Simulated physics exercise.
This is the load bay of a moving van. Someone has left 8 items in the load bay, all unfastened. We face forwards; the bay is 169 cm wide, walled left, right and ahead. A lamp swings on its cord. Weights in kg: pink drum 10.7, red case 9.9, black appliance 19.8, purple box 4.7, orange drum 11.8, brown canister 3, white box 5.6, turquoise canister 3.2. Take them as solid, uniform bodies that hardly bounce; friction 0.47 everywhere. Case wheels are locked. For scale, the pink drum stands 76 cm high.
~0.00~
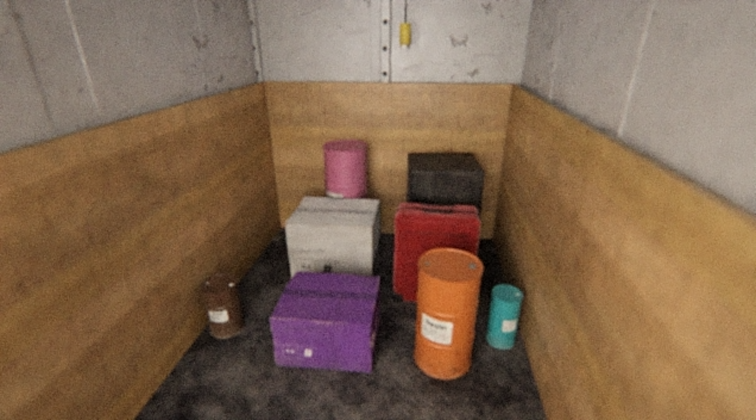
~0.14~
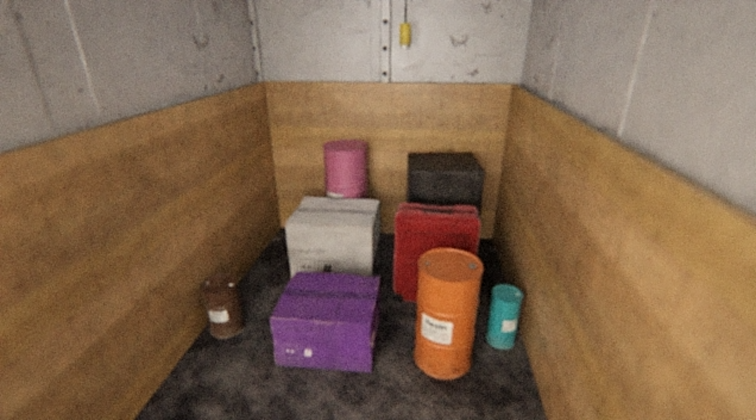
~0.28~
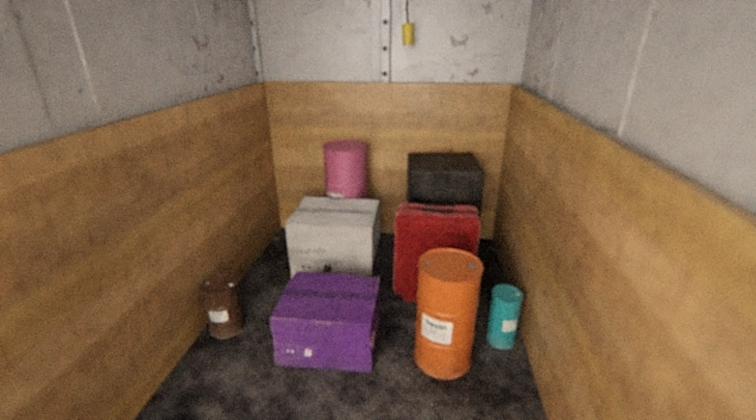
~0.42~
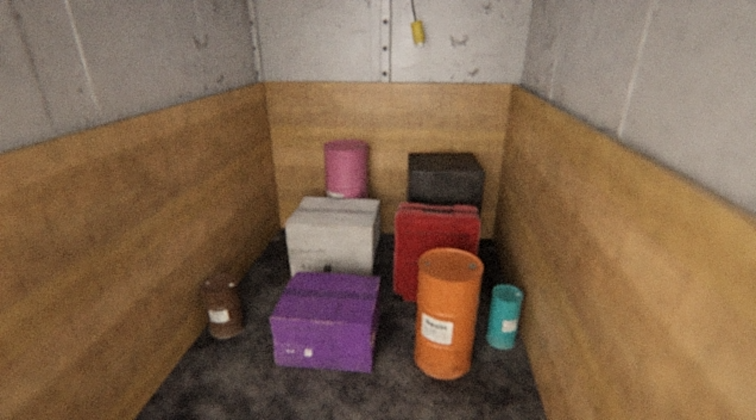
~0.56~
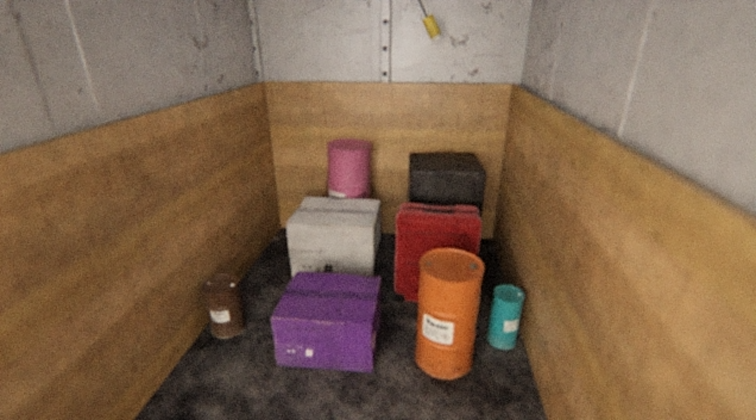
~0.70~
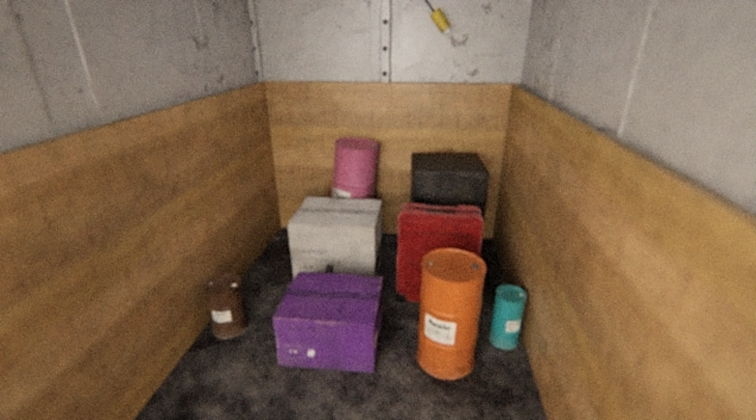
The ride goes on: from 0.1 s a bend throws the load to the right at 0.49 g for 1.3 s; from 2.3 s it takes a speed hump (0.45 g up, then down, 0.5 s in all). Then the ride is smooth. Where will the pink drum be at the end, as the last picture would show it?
The pink drum comes to rest near (389, 195).
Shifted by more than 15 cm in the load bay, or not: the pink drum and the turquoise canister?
The pink drum leaves its spot; the turquoise canister holds its spot.
After 0.90 s, push 0.49 g right; pink drum 20° off upright near (366, 194); black appliance moved 7 cm; red case moved 4 cm.
After 1.00 s, push 0.49 g right; pink drum 28° off upright near (377, 194); black appliance moved 10 cm; red case moved 5 cm.
After 1.20 s, push 0.39 g right; pink drum 36° off upright near (388, 196); black appliance moved 20 cm; red case moved 9 cm.
In the end (3.4 s), toppled in the load bay, pink drum; not toppled but over 15 cm from the start, black appliance; the other 6 under 15 cm from the start. In the last view, pink drum near (388, 195).
